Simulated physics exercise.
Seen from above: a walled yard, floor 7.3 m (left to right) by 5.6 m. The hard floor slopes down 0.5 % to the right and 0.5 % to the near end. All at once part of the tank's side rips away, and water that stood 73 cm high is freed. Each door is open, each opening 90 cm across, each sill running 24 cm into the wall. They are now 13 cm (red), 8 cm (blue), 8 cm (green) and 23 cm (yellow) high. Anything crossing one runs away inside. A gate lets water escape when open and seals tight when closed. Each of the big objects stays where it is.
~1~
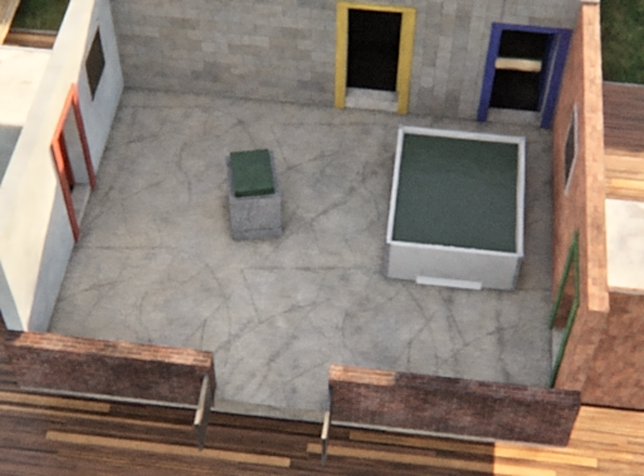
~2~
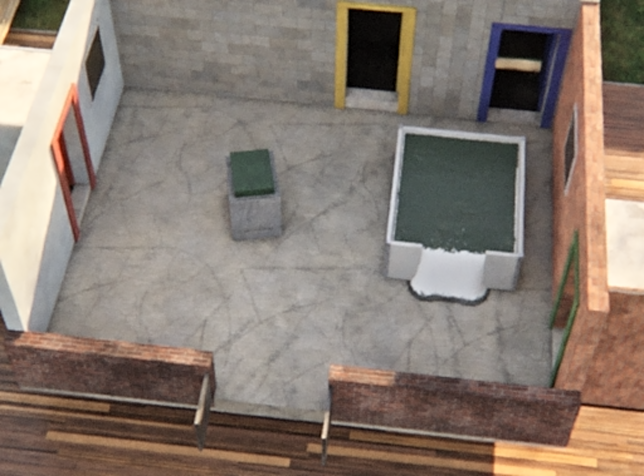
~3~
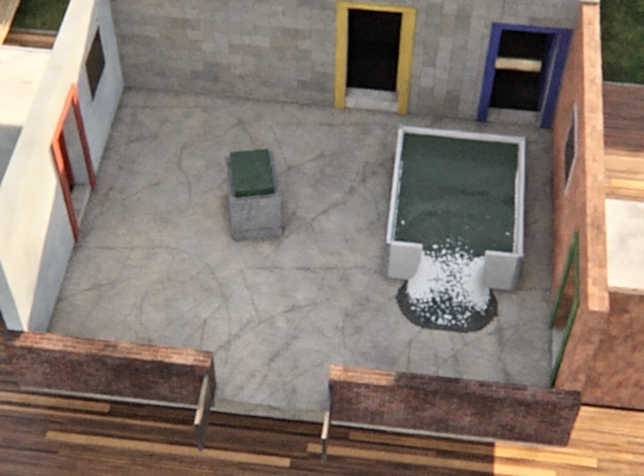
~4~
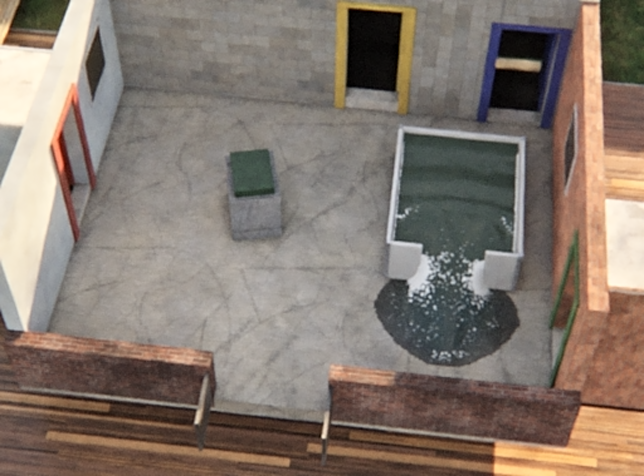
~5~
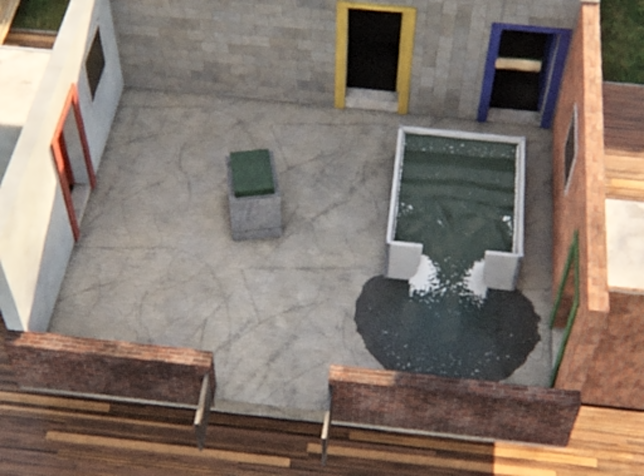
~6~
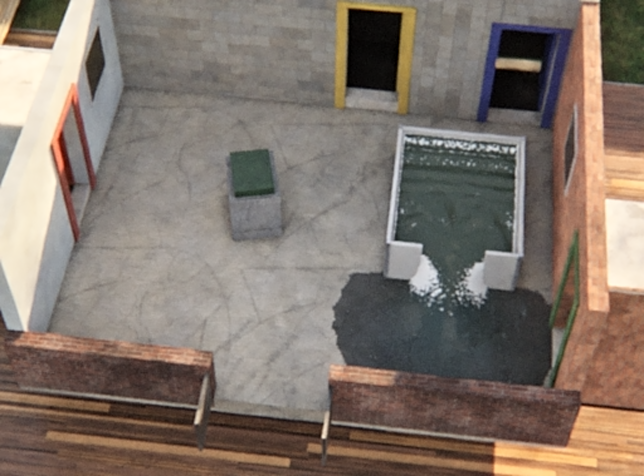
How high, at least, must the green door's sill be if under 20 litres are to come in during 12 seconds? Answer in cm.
I would say about 19 cm.
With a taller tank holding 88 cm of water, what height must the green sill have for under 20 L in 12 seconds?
About 24 cm.
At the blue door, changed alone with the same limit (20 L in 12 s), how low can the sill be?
Blue door - some 12.5 centimetres.
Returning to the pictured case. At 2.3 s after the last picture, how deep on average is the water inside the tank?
I'd put it near 35 cm.
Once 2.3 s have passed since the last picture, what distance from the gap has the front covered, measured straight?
The front sits around 6.2 m out.
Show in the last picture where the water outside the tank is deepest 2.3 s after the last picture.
(546, 420).
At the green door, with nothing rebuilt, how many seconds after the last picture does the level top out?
Near 1.4 s.
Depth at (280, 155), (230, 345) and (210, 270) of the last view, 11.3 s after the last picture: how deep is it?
The three readings, in order, are 5, 5 and 5 cm.
Then, 0.7 s after the last picture water covers 20 % of the floor, deepest (55 cm) near (546, 420); 12 cm at the green door, 0 litres in over its 8 cm sill.
Then, 2.3 s after the last picture water covers 35 % of the floor, deepest (36 cm) near (546, 420); 19 cm at the green door, 68 litres in over its 8 cm sill.
Then, 11.3 s after the last picture water covers 100 % of the floor, deepest (10 cm) near (416, 406); 7 cm at the green door, 241 litres in over its 8 cm sill.
At the green door as built, the water peaked near 21 cm, 1.3 s after the last picture.
Run again over the same 12 s with other heights there, 42 litres in over 16.5 cm, 9 litres over 22 cm. The limit of 20 litres is kept from about 19 cm up.
